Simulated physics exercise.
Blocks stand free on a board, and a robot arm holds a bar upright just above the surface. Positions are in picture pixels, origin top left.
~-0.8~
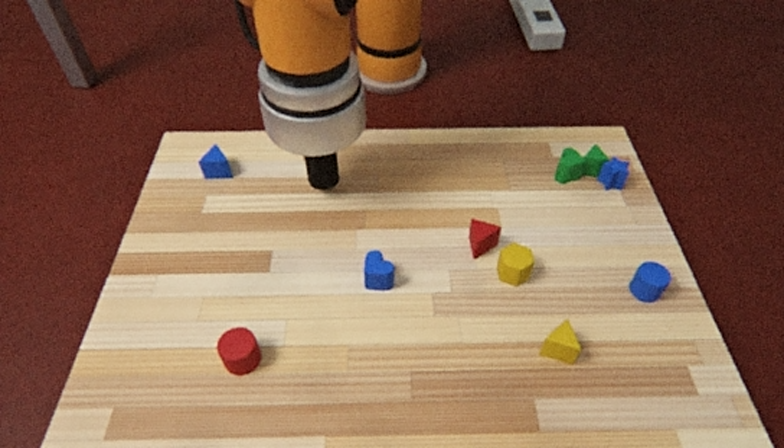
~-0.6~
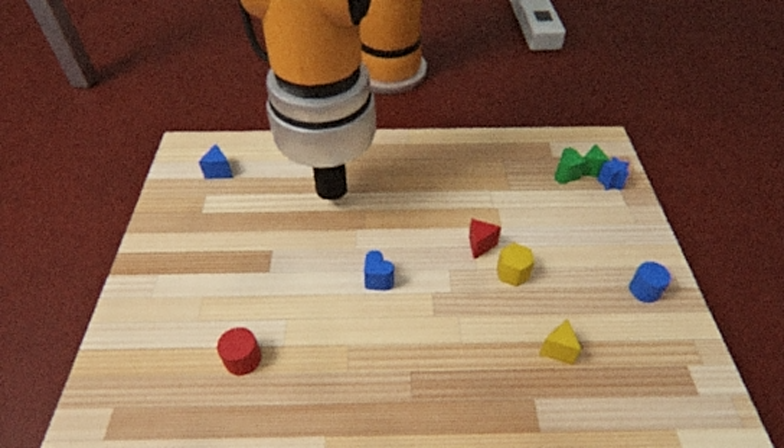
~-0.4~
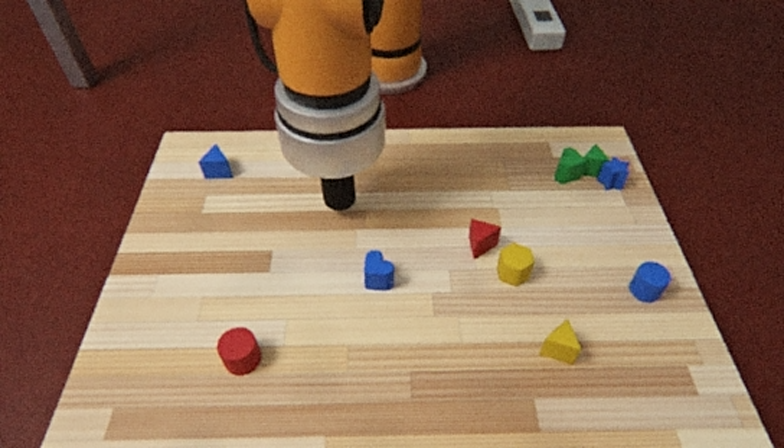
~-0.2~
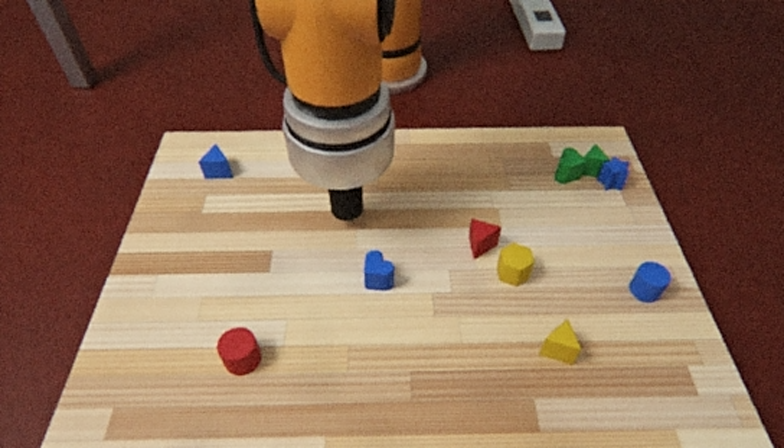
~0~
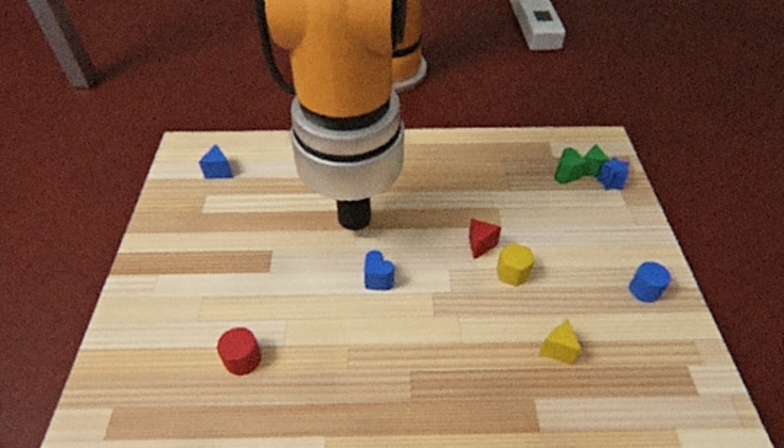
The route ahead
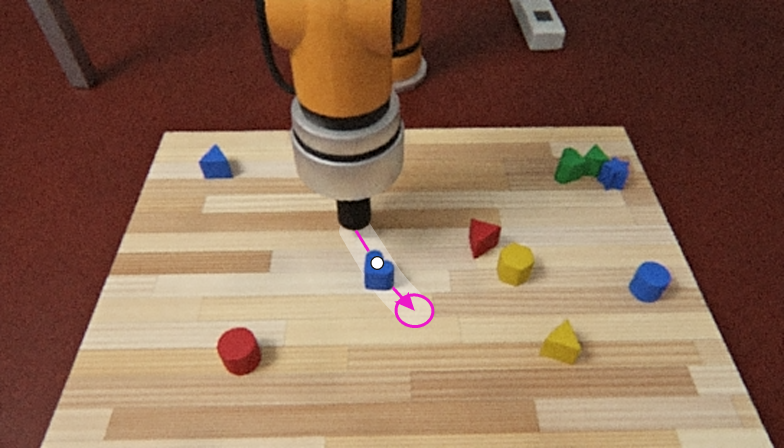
Robot arm moving its black-tipped bar slowly forward and slightly right across a wooden board, nearing a blue heart among still blocks.
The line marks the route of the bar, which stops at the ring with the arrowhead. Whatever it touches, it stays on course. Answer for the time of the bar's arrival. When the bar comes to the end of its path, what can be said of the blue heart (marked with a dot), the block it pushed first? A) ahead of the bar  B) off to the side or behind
That would be B.
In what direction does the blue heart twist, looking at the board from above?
The turn is clockwise.
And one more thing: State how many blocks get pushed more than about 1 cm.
It will shift just one block.
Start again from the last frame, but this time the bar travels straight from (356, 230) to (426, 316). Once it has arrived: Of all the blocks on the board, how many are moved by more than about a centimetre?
One block shifts.
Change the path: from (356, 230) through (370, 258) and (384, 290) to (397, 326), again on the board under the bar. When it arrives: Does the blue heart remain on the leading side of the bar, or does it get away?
Answer: Still ahead.
Path on the board, from (356, 230) over (380, 270) to (414, 310); the dot is on the blue heart.
The first path, step by step. One third of the way, bar (371, 245); blue heart (378, 266).
Two thirds of the way, bar (390, 273); blue heart (389, 297), turned 30° clockwise.
At the end, bar (415, 299); blue heart (396, 319), turned 100° clockwise.
